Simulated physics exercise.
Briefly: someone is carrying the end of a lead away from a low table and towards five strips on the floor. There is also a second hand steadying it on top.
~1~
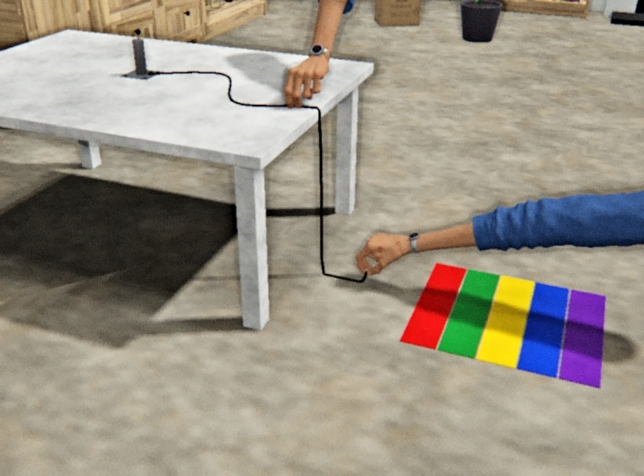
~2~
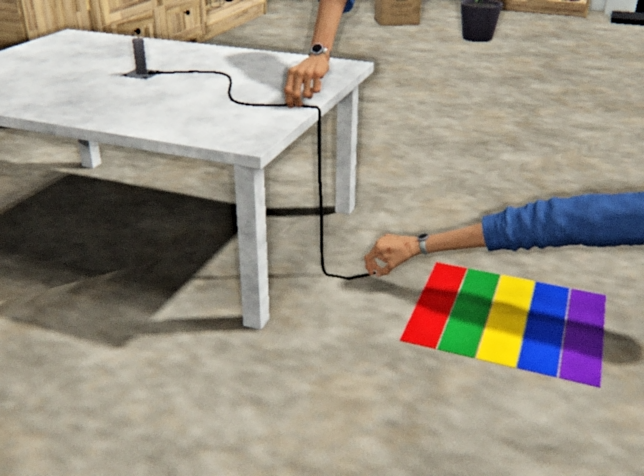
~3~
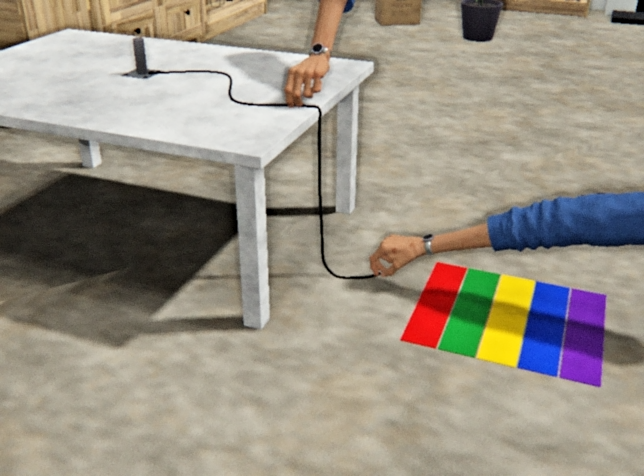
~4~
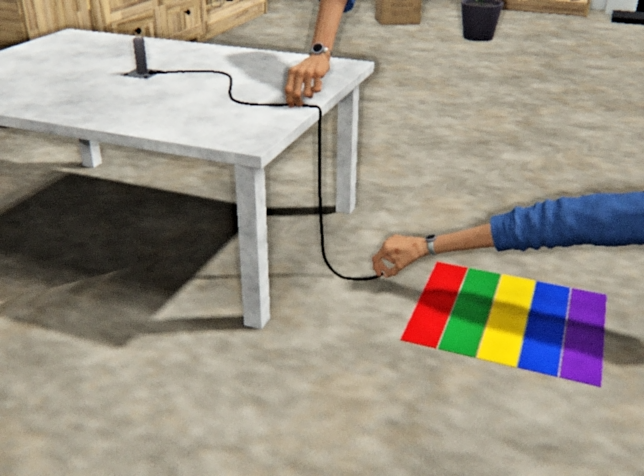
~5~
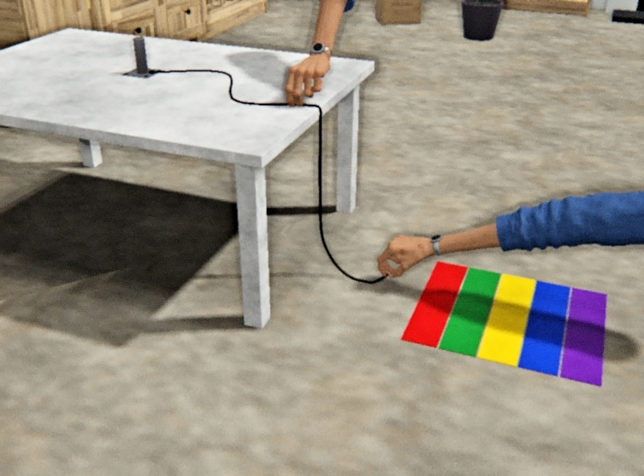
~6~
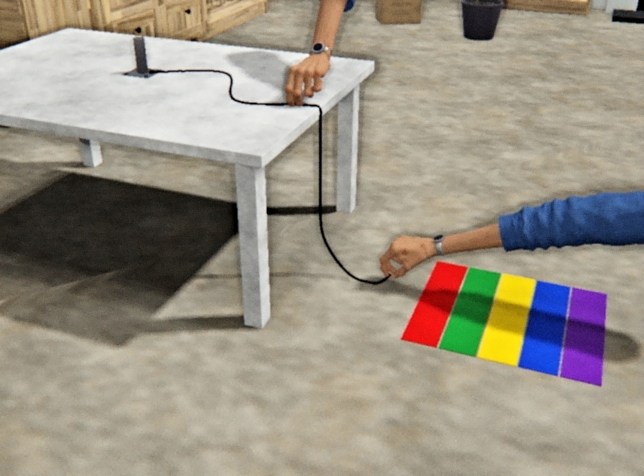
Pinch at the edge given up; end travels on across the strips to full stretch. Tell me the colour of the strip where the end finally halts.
It halts over blue.
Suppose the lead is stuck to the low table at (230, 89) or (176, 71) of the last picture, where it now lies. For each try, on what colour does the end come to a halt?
Try 1 - yellow; try 2 - blue.
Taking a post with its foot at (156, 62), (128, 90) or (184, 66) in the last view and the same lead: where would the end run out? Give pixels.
First (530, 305), then (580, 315), then (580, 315).
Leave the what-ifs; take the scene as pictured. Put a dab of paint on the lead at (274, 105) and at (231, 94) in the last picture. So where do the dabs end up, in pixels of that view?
At (330, 113) for the first, at (277, 95) for the second.
A little later, end near (477, 292); over green.
Next, end near (525, 302); over yellow.
When it is tight, end near (552, 308); over blue. It gets as far as the blue strip.
